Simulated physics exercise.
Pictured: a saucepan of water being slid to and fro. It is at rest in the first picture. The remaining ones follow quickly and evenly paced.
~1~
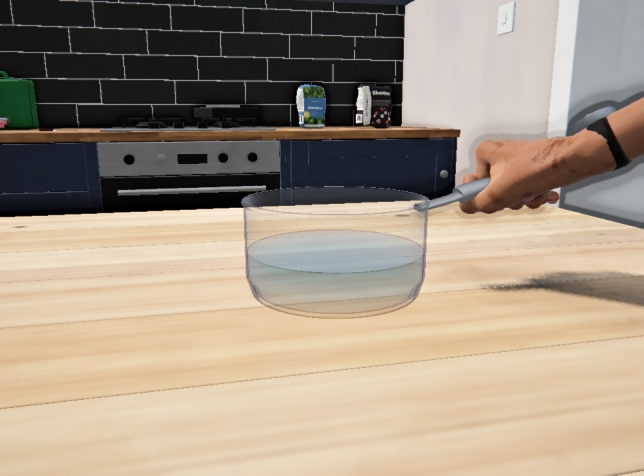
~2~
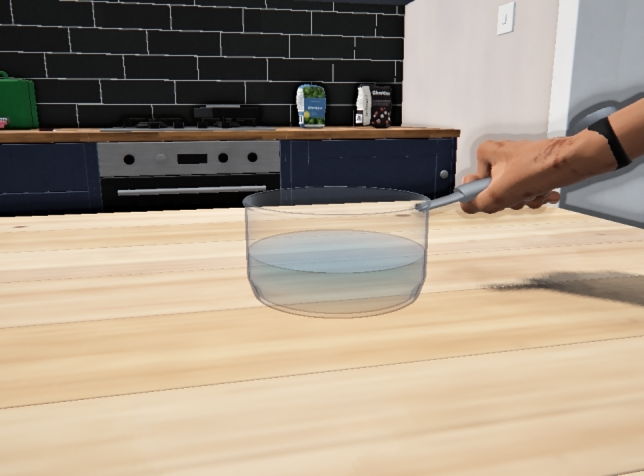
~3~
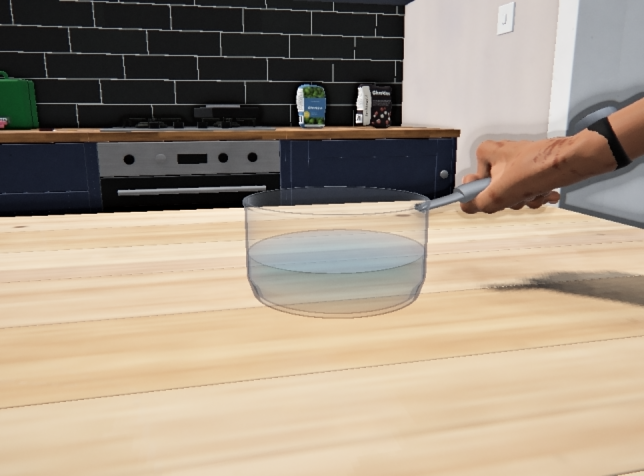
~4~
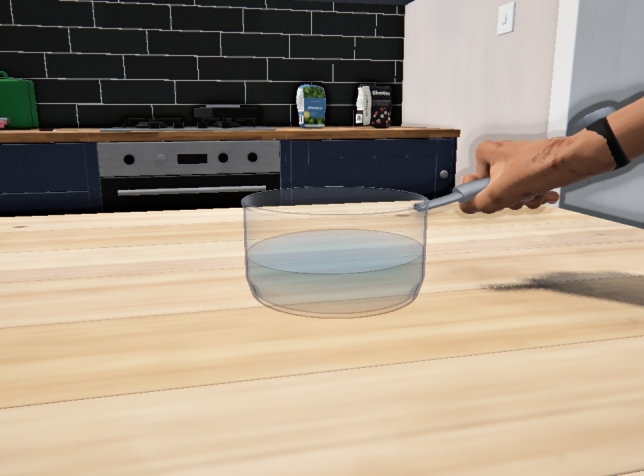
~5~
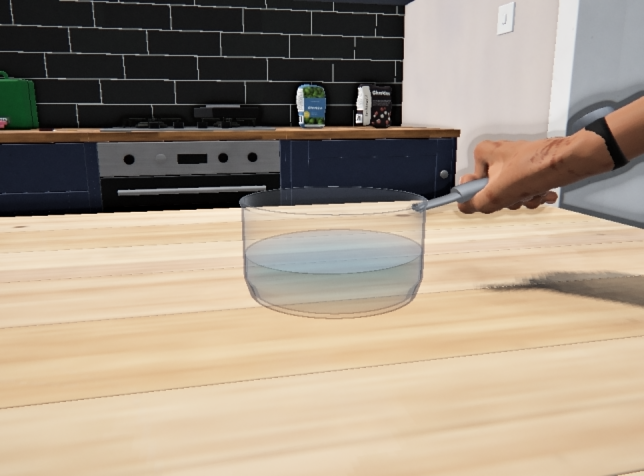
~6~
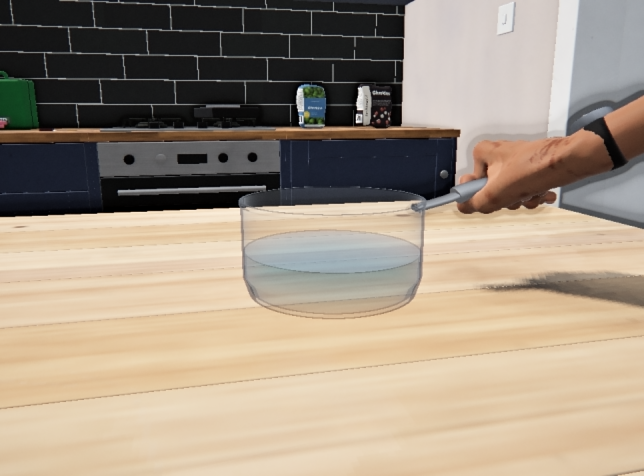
A hand holding a clear saucepan about half full of water over a wooden surface, barely shifting it, the water staying about level.
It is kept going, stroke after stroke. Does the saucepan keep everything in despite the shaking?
It never reaches past the edge.
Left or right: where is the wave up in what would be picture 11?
Higher on the right edge.
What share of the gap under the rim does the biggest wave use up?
The surge peaks at about 30 percent.
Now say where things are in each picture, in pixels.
The first frame shows saucepan (335, 242) about half full; at rest.
The second frame shows saucepan about half full, surface at (336, 248); surface about level.
The third frame shows saucepan (336, 241) about half full; surface about level.
The fourth frame shows saucepan about half full, surface at (335, 249); surface about level.
The fifth frame shows saucepan (333, 242) about half full; surface about level.
The sixth frame shows saucepan about half full, surface at (332, 250); surface about level.
Next, the highest wave so far stays far below the rim.
After that, the highest wave so far climbs under half way to the rim.
Finally, the highest wave so far climbs under half way to the rim; nothing has left it.
